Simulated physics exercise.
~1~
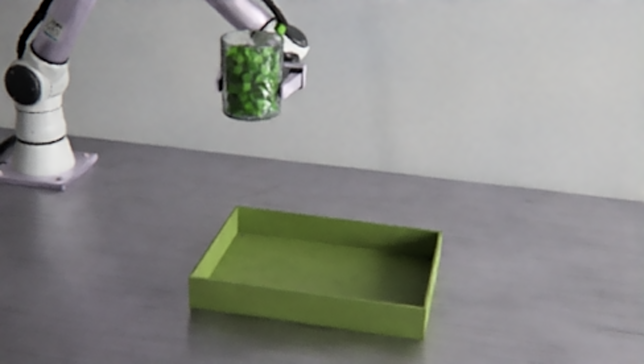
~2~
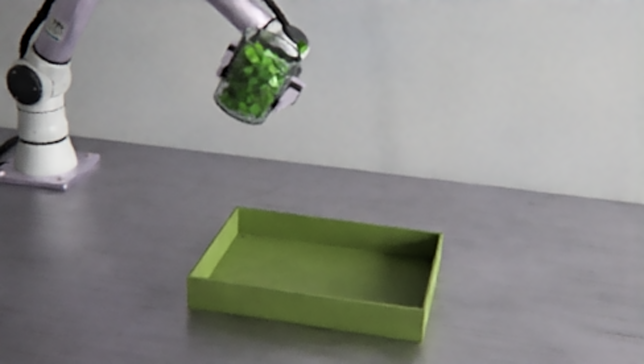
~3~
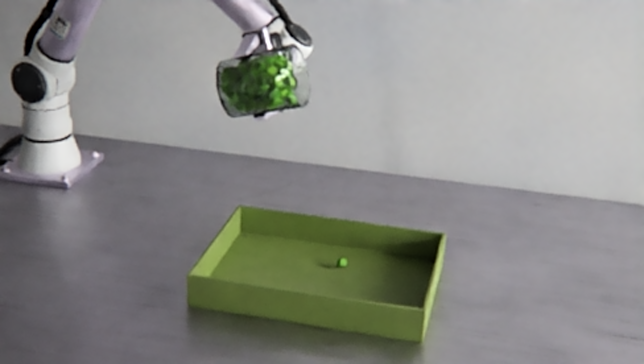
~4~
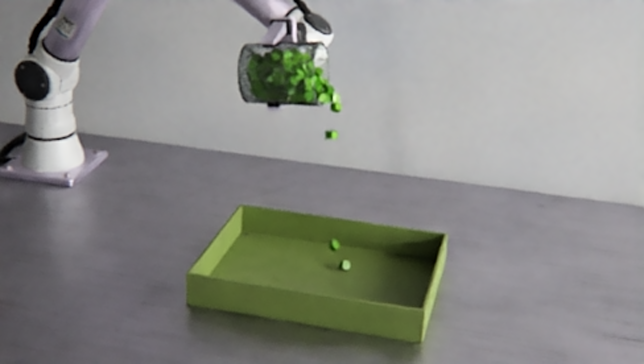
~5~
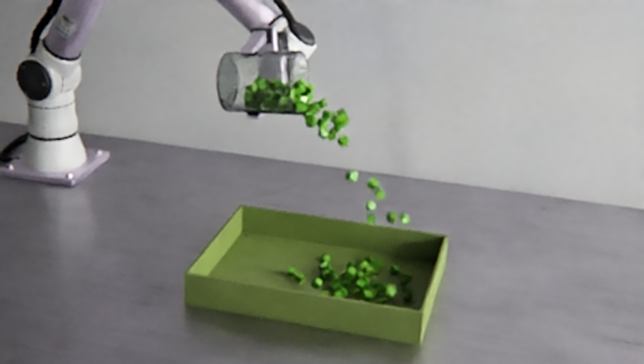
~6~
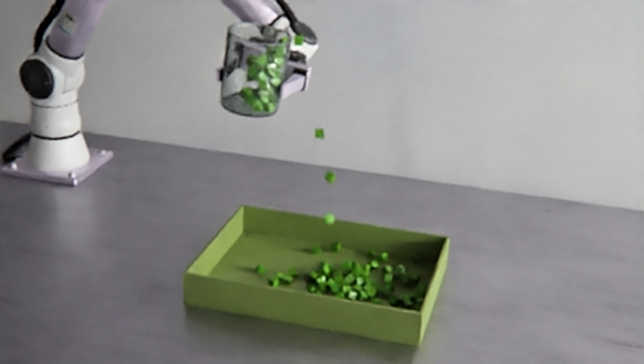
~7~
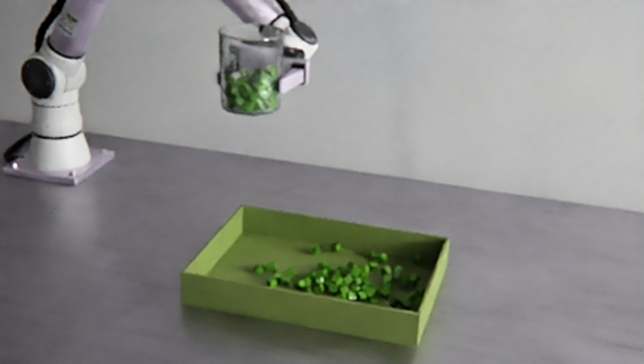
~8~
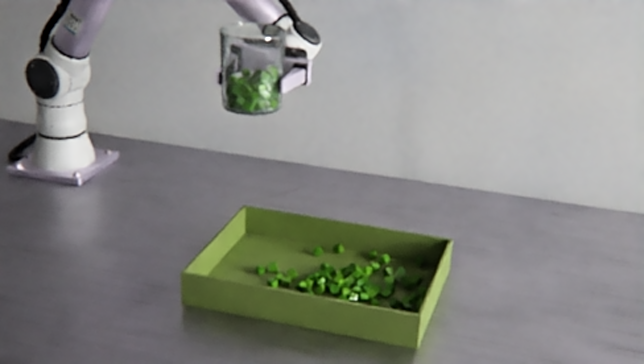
On a grey tabletop against a pale wall, a white and lilac robot arm holds a clear beaker nearly full of green vegetable dice above a shallow green tray. The arm tips the beaker towards the right until it lies on its side, and a first piece drops into the tray. A few more follow, then a thick stream tumbles out and gathers towards the tray's right side. The arm swings the beaker back up while the last few pieces fall. It ends upright and still, partly full, with most of the dice scattered in the tray.
